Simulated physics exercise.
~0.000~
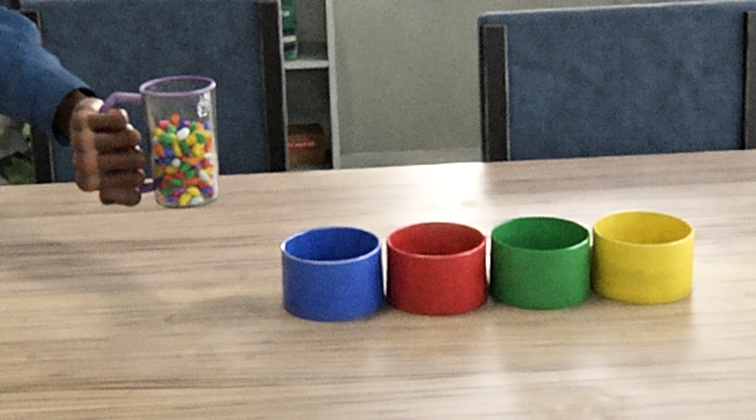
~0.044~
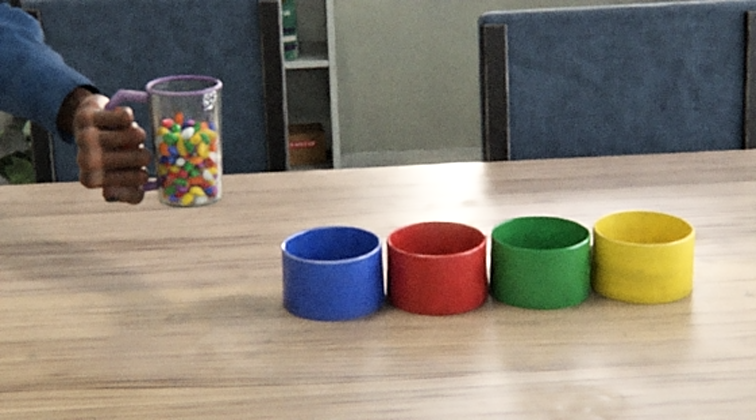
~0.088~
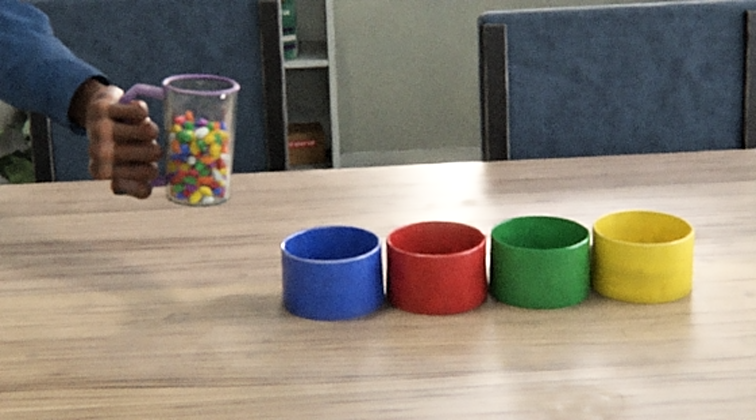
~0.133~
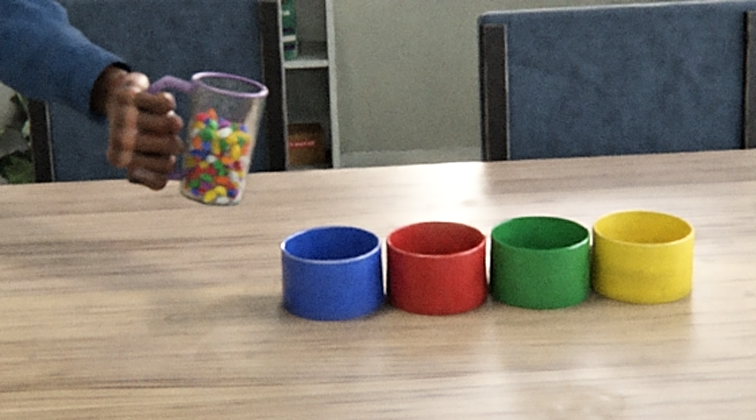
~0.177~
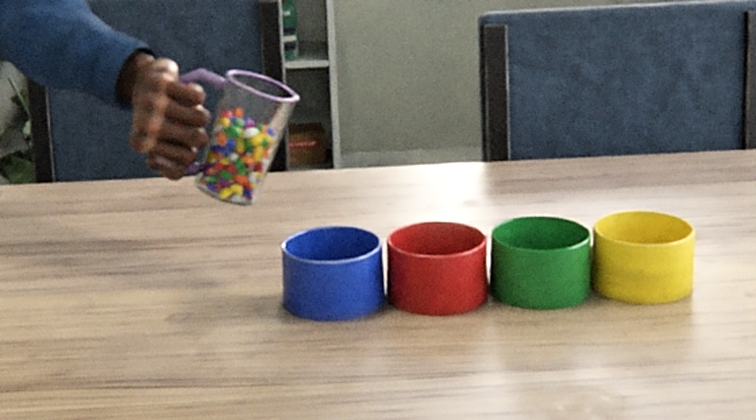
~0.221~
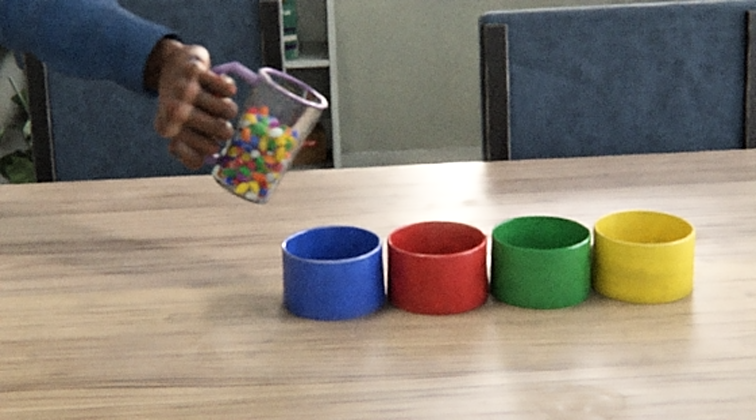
In the video, a hand holds a clear cup of colorful jelly beans by its handle above a wooden table, moving it right while tilting it rightward toward a row of blue, red, green and yellow dishes.
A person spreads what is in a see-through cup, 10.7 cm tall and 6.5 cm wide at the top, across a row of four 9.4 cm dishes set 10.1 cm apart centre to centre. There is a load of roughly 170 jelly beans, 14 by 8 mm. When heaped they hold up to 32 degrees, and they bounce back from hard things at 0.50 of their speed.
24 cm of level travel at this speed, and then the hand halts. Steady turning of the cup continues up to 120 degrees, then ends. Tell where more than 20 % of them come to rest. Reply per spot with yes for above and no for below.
Red dish: No, below. Blue dish: No, below. Green dish: Yes, above. Yellow dish: No, below. Counter: No, below.
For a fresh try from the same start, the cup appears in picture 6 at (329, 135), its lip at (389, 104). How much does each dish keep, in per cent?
Dish by dish: Red 0 per cent, blue 0 per cent, green 100 per cent, yellow 0 per cent.
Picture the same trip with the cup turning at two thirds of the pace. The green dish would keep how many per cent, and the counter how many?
In that case I'd put green at 100 and the counter at 0.
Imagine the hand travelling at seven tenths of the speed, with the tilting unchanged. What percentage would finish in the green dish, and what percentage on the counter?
Result - green dish: 100; counter: 0.
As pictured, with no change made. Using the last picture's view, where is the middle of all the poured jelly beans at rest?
(539, 269) or so.
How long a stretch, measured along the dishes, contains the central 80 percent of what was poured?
That stretch measures near 5 centimetres.
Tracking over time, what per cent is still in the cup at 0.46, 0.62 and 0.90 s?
Series: 100 / 95 / 10 per cent.
After 0.46 s, tilt 76 degrees; cup holds 100 %.
Then, at 0.62 s, tilt 107 degrees; cup holds 95 %.
After 0.90 s, tilt 120 degrees; cup holds 10 %, green 85 %.
By 1.5 s all is still; red 0 %, blue 0 %, green 100 %, yellow 0 %, counter 0 %.
